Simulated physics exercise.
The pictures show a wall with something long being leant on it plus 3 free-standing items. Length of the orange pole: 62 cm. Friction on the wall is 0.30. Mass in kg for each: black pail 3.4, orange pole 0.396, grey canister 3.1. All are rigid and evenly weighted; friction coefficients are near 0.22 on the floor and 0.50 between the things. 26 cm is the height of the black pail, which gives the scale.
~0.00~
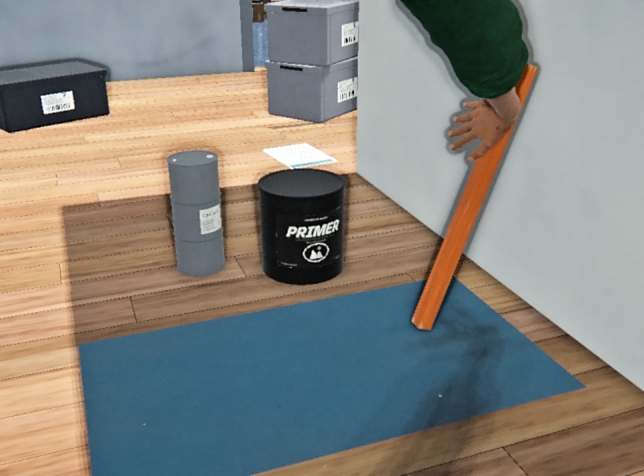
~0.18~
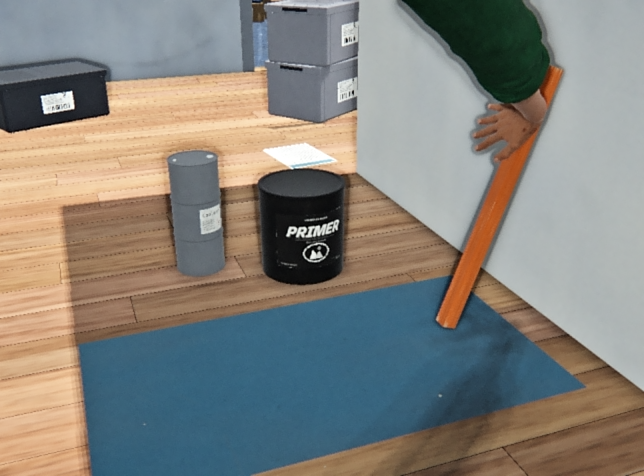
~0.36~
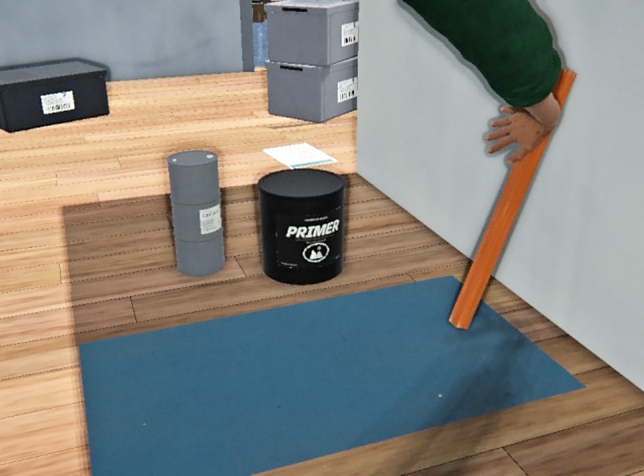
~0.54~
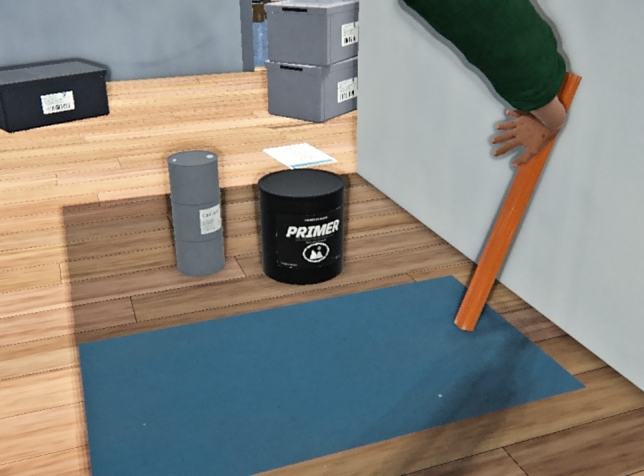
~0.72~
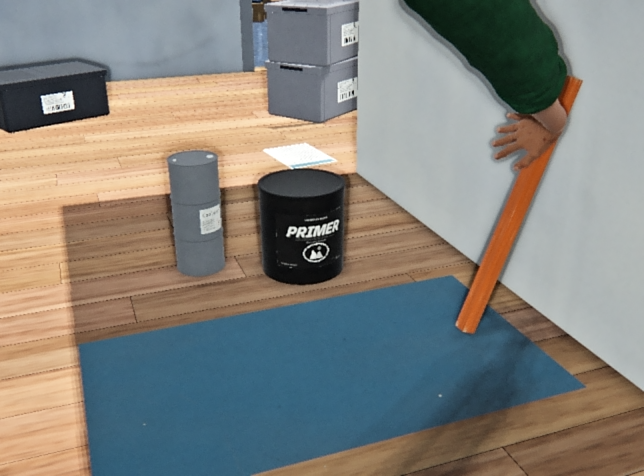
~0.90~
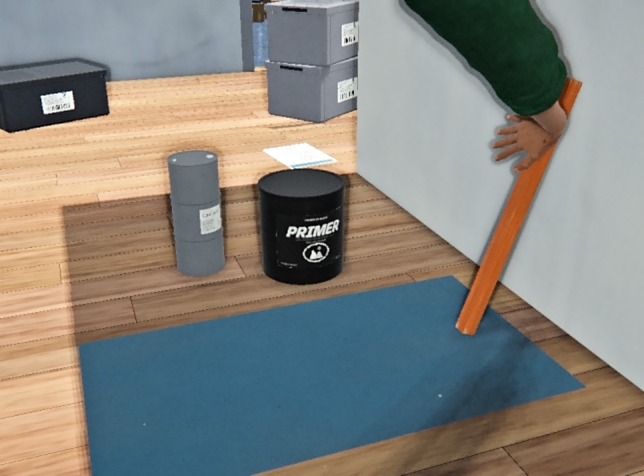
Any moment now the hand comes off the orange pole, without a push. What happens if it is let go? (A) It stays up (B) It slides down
Answer: A.
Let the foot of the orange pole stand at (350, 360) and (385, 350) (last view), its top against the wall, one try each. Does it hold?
Try one: It skids away; try two: It skids away.
After 1.30 s, no change.
After 1.80 s, orange pole resting near (516, 212).
In the end (2.2 s), all 3 under 10 cm from the start. At the end, from the last picture's camera, orange pole near (516, 212). The pole holds.
